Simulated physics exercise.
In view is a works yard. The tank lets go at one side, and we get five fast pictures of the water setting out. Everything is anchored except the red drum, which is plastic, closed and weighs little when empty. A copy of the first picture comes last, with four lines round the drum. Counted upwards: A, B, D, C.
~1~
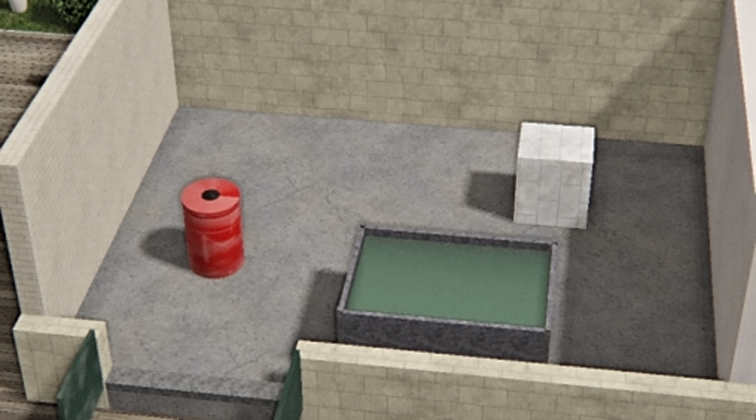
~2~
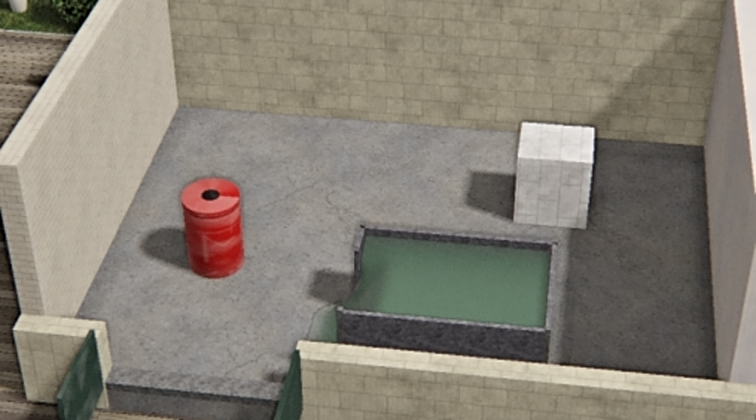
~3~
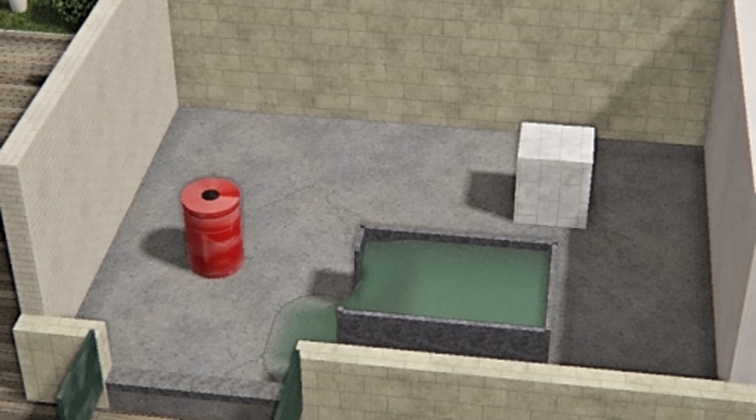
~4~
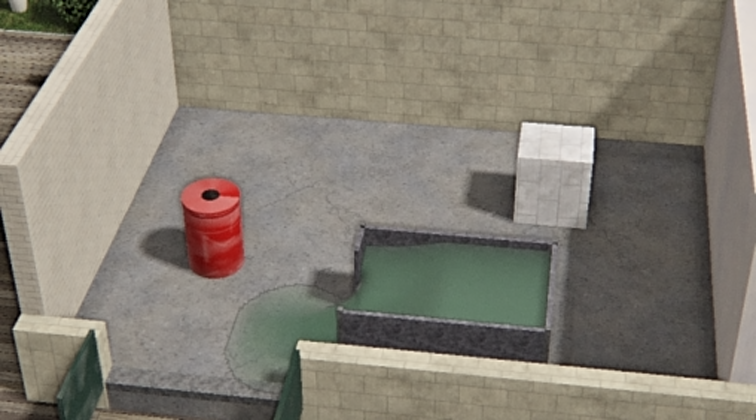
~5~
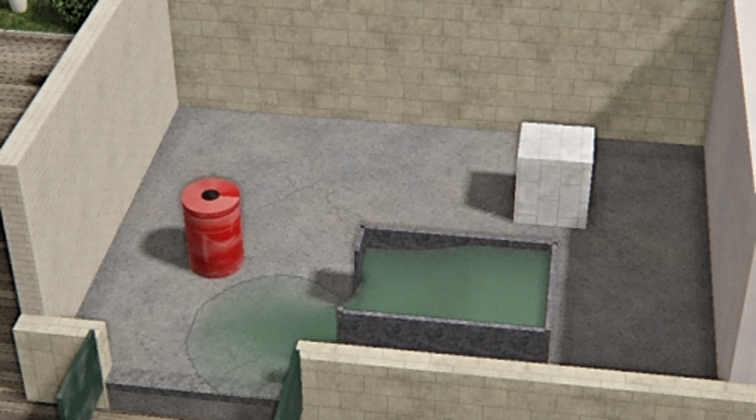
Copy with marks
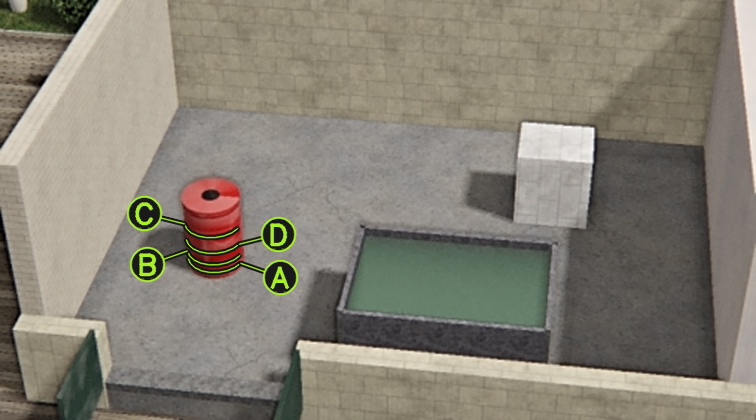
Green liquid pouring from the left side of a dark tank and spreading across a walled yard's ground near a red drum.
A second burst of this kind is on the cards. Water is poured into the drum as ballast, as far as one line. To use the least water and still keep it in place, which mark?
The limit is B.
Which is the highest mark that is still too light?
The answer is A.
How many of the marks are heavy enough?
Three of the four.
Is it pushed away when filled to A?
Yes, it does.
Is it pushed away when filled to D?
No, that is safe.
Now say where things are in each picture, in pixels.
The first frame shows lid of the red drum at (211, 195); tank full, its middle at (451, 282); open gate at (201, 335).
In the second frame, 1 % of the ground wet, in view closest to the drum at (329, 309).
In the third frame, 3 % of the ground wet, in view closest to the drum at (301, 301).
In the fourth frame, 5 % of the ground wet, in view closest to the drum at (279, 291).
The fifth frame shows lid of the red drum at (211, 195); 8 % of the ground wet, in view closest to the drum at (235, 291).
On the marked copy, A at (209, 272); B at (209, 264); C at (206, 237); D at (207, 253); from the bottom up A, B, D, C.
For mark A, it is pushed about twice its own width away.
For mark B, it does not move.
For mark C, it does not move.
For mark D, it does not move.
